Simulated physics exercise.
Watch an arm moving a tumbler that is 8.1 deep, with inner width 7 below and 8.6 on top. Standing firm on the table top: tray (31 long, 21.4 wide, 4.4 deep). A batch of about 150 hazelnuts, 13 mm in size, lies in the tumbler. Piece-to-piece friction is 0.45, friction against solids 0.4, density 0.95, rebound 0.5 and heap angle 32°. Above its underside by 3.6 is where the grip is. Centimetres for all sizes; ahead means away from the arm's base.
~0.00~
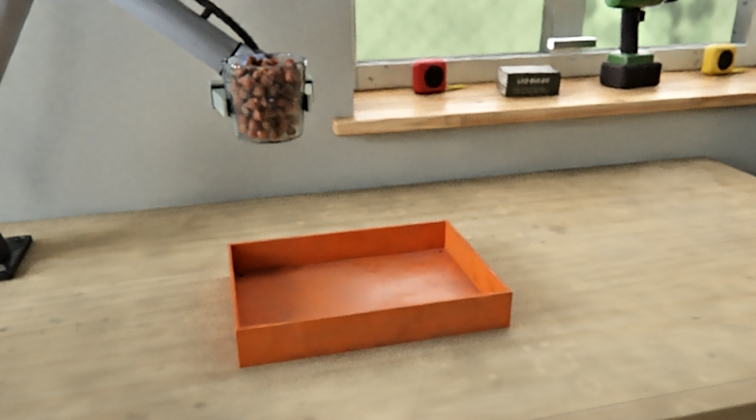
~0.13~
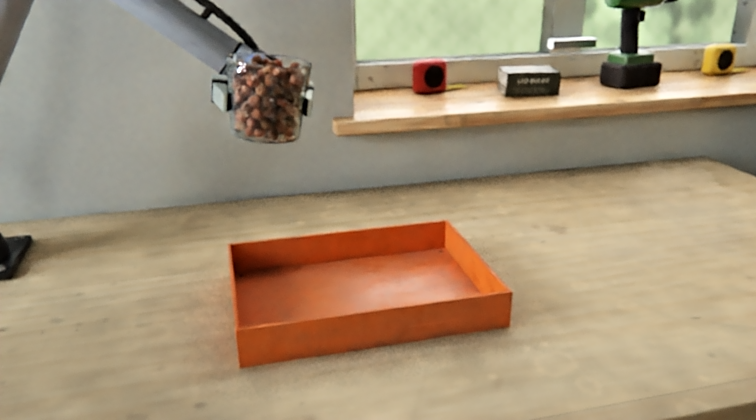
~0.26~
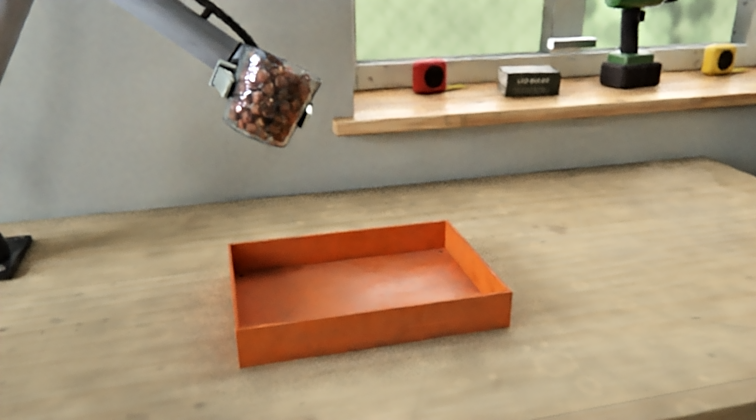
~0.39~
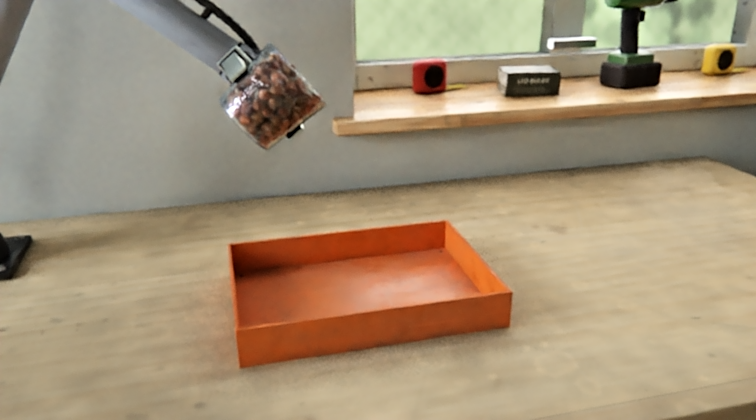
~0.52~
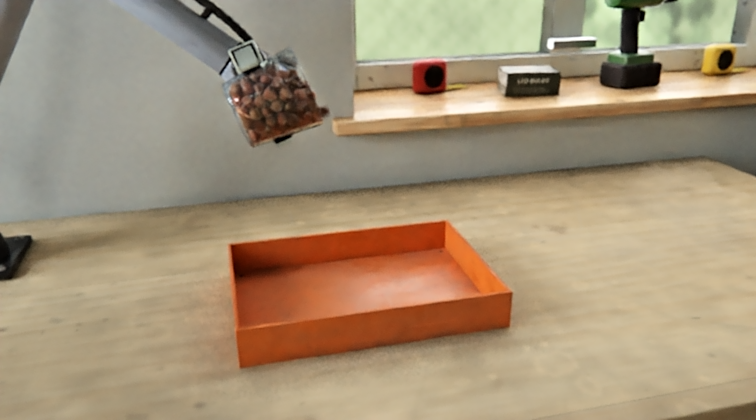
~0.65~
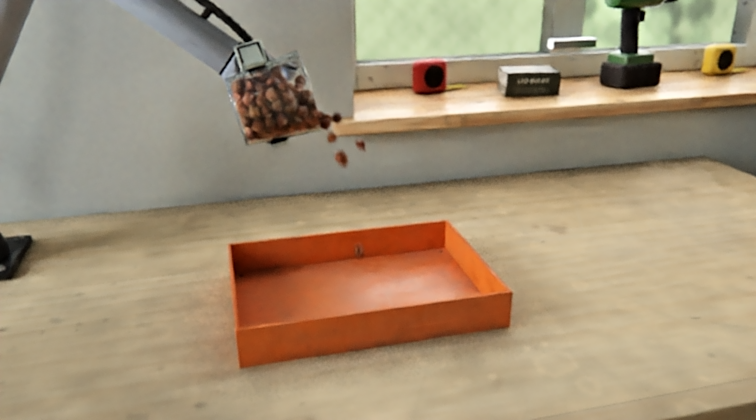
Robotic arm tilting a clear tumbler of hazelnuts to the right above an orange tray, the first few nuts dropping out.
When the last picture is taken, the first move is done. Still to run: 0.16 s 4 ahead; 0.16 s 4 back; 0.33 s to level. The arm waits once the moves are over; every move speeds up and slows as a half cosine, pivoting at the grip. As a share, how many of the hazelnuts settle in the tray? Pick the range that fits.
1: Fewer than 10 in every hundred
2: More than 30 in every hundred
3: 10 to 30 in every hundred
The answer is 2.
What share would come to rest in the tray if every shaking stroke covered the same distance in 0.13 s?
In that case around 50 per cent.
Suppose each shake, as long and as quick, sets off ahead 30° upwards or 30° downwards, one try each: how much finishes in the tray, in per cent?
You'd get about 45 per cent with the first setting and about 35 per cent with the second.
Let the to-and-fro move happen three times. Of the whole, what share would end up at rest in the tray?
Roughly 70 percent.
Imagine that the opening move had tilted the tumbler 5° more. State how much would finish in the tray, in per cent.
Expected: Around 50 %.
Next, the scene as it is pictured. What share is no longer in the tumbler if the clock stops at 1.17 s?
My estimate is roughly 45 % gone.
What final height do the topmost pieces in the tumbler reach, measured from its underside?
Around 6.5 cm above the underside.
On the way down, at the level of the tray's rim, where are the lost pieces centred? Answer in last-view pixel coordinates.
Their middle lies around (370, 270).
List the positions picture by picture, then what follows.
The first frame shows the tumbler middle at (267, 99), level; upper third of the load around (267, 81), from x 235 to 295, top at y 60; 151 in the tumbler.
The second frame shows the tumbler middle at (267, 99), tilted 7° forward; upper third of the load around (265, 80), from x 235 to 300, top at y 60.
The third frame shows the tumbler middle at (269, 100), tilted 27° forward; upper third of the load around (268, 80), from x 235 to 305, top at y 60.
The fourth frame shows the tumbler middle at (270, 101), tilted 50° forward; upper third of the load around (269, 84), from x 230 to 315, top at y 60.
The fifth frame shows the tumbler middle at (271, 102), tilted 70° forward; upper third of the load around (268, 88), from x 235 to 325, top at y 70.
The sixth frame shows the tumbler middle at (271, 102), tilted 77° forward; upper third of the load around (263, 88), from x 235 to 360, top at y 70; 146 in the tumbler, 1 in the tray, 4 in flight or on a rim.
After 0.91 s, tilted 77° forward, highest piece 29 above the table; 119 in the tumbler, 10 in the tray, 22 in flight or on a rim.
After 1.17 s, tilted 26° forward, highest piece 29 above the table; 86 in the tumbler, 60 in the tray, 5 in flight or on a rim.
After 1.50 s, level, highest piece 29 above the table; 86 in the tumbler, 65 in the tray.
After 2.55 s, level, highest piece 29 above the table; 86 in the tumbler, 65 in the tray.
In the end, 86 in the tumbler, 65 in the tray. That is 43 % in the tray.
